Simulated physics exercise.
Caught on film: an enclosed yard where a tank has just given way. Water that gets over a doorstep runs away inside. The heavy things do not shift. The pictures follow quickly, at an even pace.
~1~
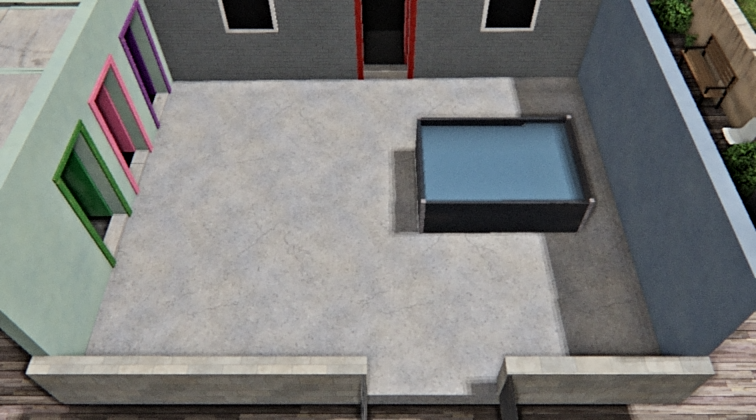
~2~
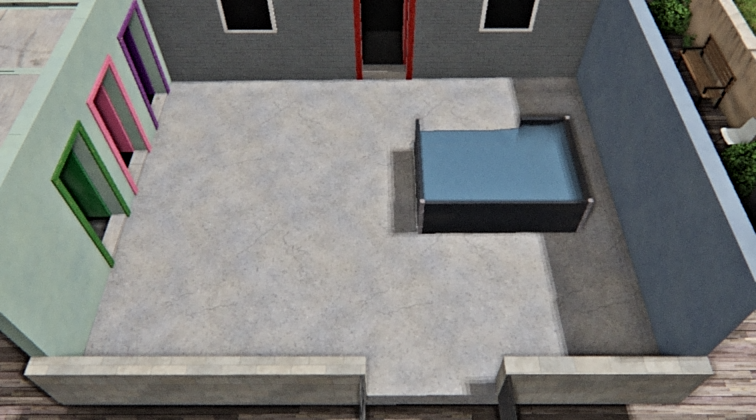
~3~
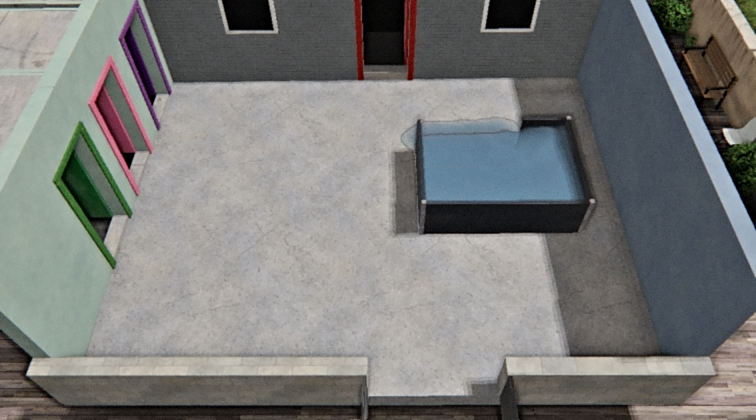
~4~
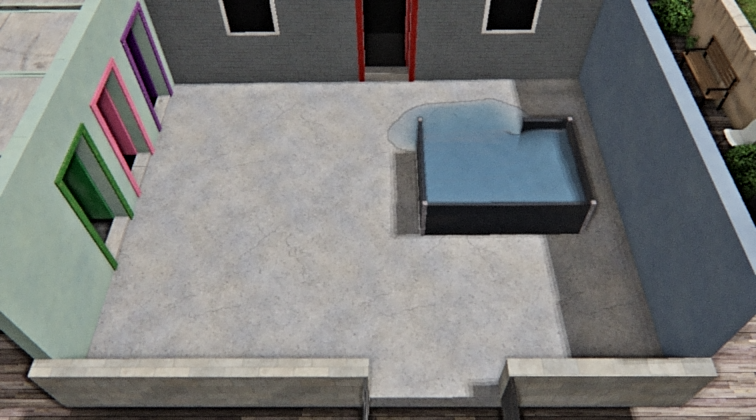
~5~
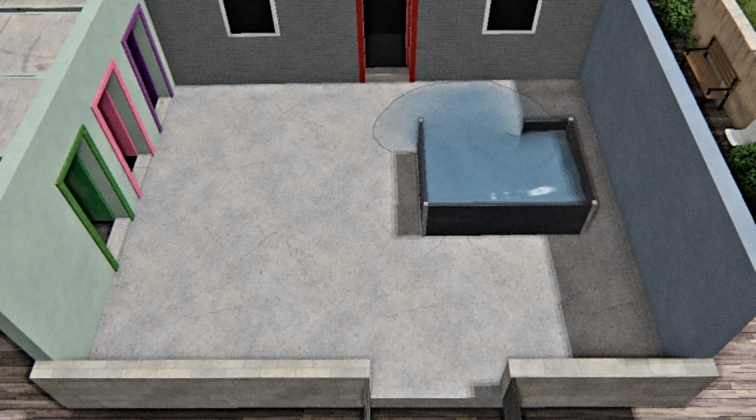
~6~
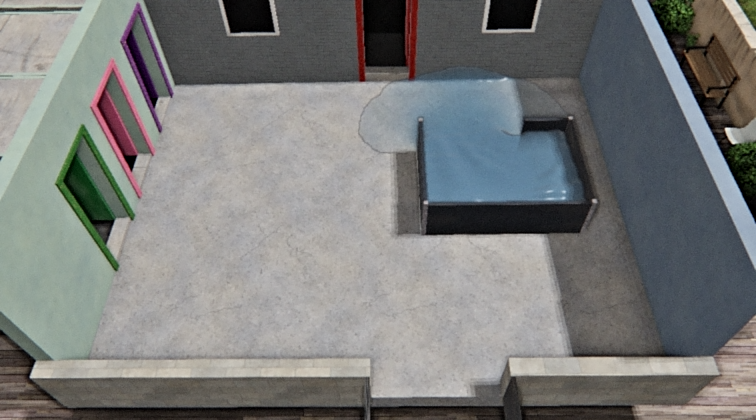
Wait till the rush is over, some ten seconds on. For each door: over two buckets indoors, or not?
One by one: The purple door lets in a lot; the green door admits no more than that; the pink door lets in a lot; the red door lets in a lot.
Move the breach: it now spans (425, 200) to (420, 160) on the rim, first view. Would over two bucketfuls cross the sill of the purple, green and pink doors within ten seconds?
One by one: The purple one passes that mark; the green one is over; the pink one is over.
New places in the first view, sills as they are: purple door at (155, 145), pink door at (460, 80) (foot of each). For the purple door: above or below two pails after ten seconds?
Then: The purple door goes over.
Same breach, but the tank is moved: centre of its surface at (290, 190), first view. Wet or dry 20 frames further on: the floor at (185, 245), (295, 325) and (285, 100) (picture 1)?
As listed: Clear, dry, under water.
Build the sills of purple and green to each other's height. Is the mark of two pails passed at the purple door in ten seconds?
Purple door takes more.
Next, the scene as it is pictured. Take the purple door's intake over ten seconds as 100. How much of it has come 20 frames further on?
I make it 20 per cent.
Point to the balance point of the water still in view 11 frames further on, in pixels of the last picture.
At about (460, 135).
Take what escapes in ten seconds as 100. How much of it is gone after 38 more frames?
Near 70 in a hundred.
A moment on, water covers 15 % of the floor; the purple door not reached, the green door not reached, the pink door not reached, the red door under two buckets in.
Next, water covers 25 % of the floor; the purple door not reached, the green door not reached, the pink door not reached, the red door over two buckets in.
Then, water covers 45 % of the floor; the purple door far over two buckets in, the green door not reached, the pink door wet at the sill, nothing in, the red door over two buckets in.
Later, water covers 70 % of the floor; the purple door far over two buckets in, the green door wet at the sill, nothing in, the pink door over two buckets in, the red door over two buckets in.
In the end, water covers 90 % of the floor; the purple door far over two buckets in, the green door wet at the sill, nothing in, the pink door over two buckets in, the red door over two buckets in.
